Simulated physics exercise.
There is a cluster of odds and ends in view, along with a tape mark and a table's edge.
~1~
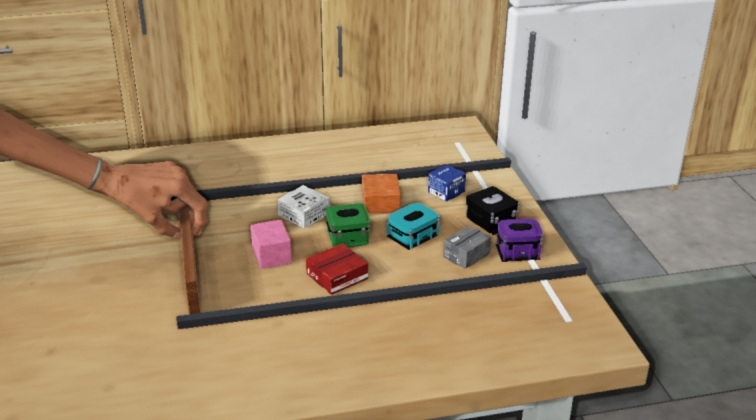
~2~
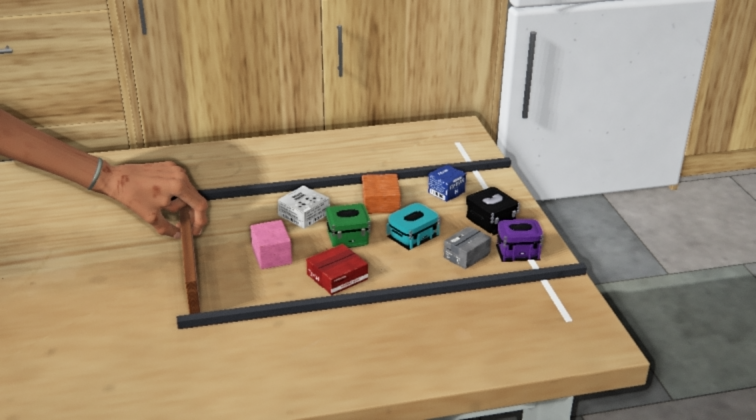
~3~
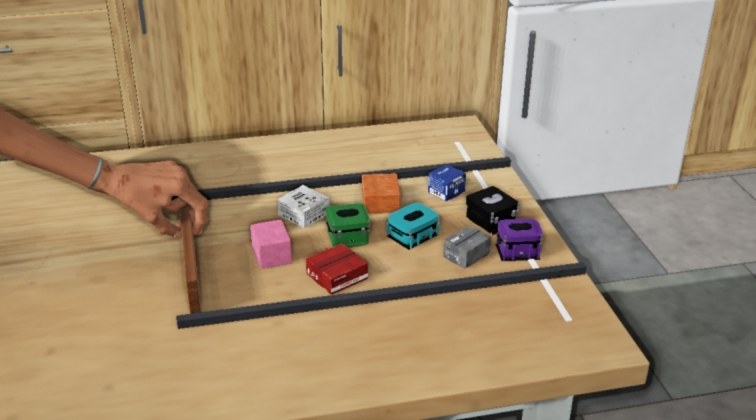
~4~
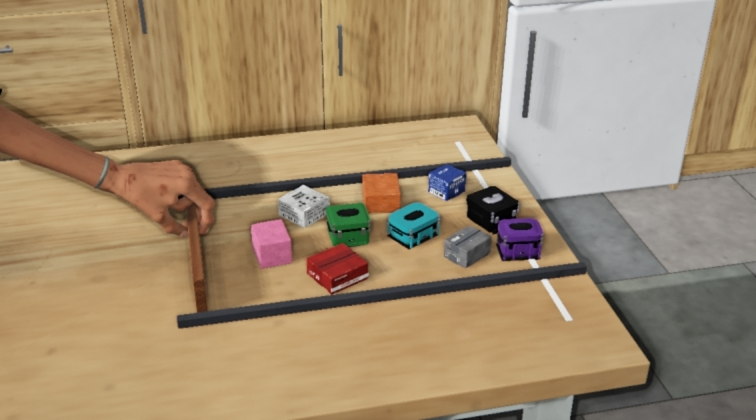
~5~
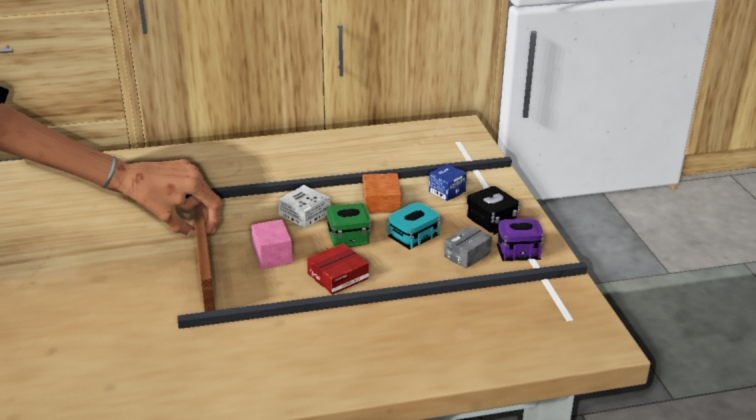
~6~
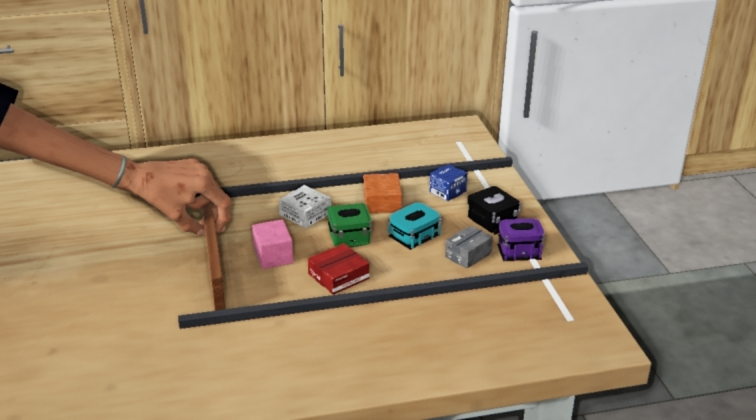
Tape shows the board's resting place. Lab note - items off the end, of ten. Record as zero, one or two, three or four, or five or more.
Five or more spill over.
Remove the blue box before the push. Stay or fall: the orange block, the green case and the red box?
Orange block - safe; green case - gone; red box - safe.
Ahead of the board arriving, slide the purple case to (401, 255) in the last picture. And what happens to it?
From that start the object does not stay.
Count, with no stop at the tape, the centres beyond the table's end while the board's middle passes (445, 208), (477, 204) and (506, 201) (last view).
By position: 1 / 4 / 6.
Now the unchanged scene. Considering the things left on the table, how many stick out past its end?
That adds up to 1.
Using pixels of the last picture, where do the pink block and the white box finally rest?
In the last picture, roughly (527, 214) and (513, 191).
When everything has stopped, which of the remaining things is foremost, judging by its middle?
Orange block.
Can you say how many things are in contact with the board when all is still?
It is in contact with 3.
Early on, none off yet; purple case at rest near (521, 239); black case at rest near (493, 210); blue box at rest near (448, 182).
A while later, none off yet; purple case at rest near (521, 239); black case travelled a little near (512, 207); blue box travelled a little near (458, 182).
Further along, one off so far; purple case travelled about its own width near (577, 235); black case in the air near (577, 356); blue box travelled well along near (513, 167).
Finally, the number that fall off is five or more; lost, green case, turquoise case, grey box, blue box, black case and purple case.
